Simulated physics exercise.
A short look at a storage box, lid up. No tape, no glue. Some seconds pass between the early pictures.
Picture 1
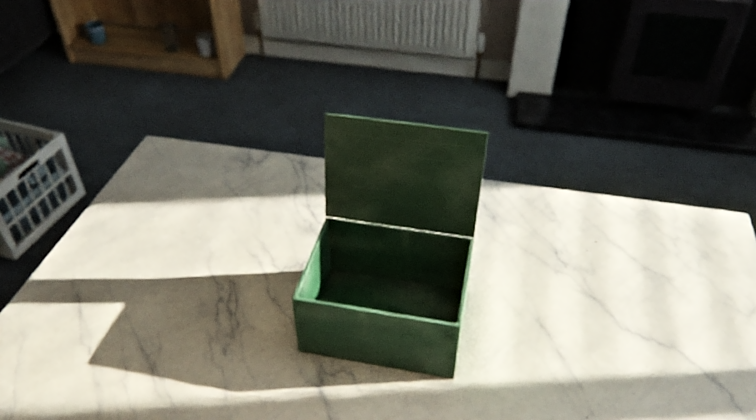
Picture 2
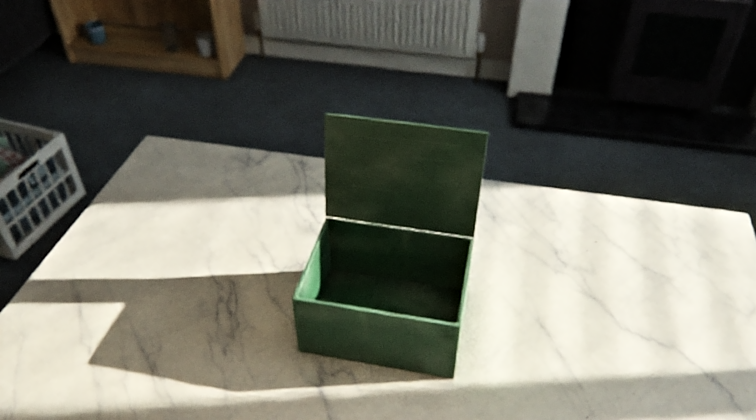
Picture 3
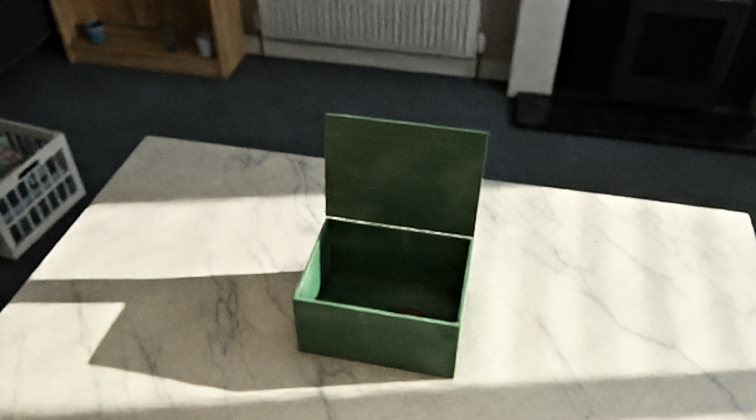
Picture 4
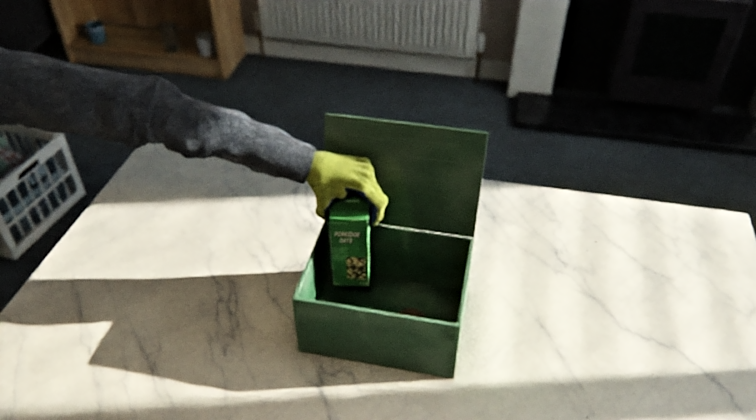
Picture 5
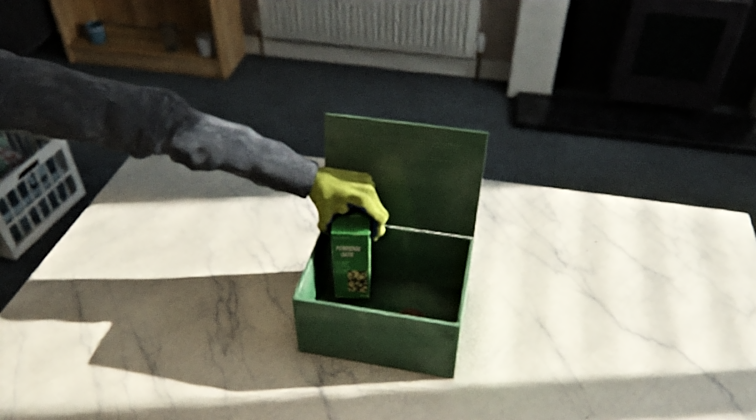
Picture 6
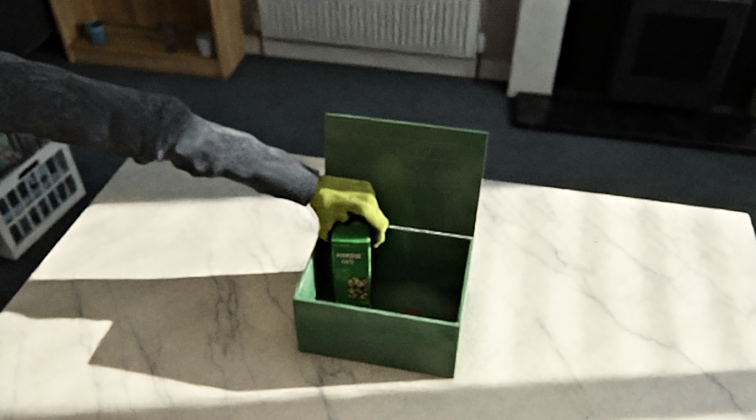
A green carton is nowhere in view at first, as an open, empty green box sits still on a pale marble-patterned table in patchy sunlight. Then a yellow-gloved hand on a grey-sleeved arm reaches in from the left, holding the carton upright, and lowers it into the box's left side, still gripping its top.
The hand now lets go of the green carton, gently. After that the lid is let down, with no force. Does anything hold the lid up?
The lid will not close.
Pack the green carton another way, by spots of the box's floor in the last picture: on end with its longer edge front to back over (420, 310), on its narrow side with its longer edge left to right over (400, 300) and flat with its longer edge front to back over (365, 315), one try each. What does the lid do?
First, it will not close; second, it closes; third, it closes.
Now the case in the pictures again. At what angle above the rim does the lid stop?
Some 50° above the rim.
Then, 1.00 s past the last view, lid starting down.
Then, 1.30 s past the last view, lid 78° above the rim.
Then, 1.60 s past the last view, lid 63° above the rim.
Then, 2.10 s past the last view, lid 53° above the rim; green carton rocked 5° from its first pose near (352, 264).
Finally, lid 49° above the rim; left askew, green carton; brown ball still in place. Final places as the last picture's camera would see them, green carton near (352, 264).
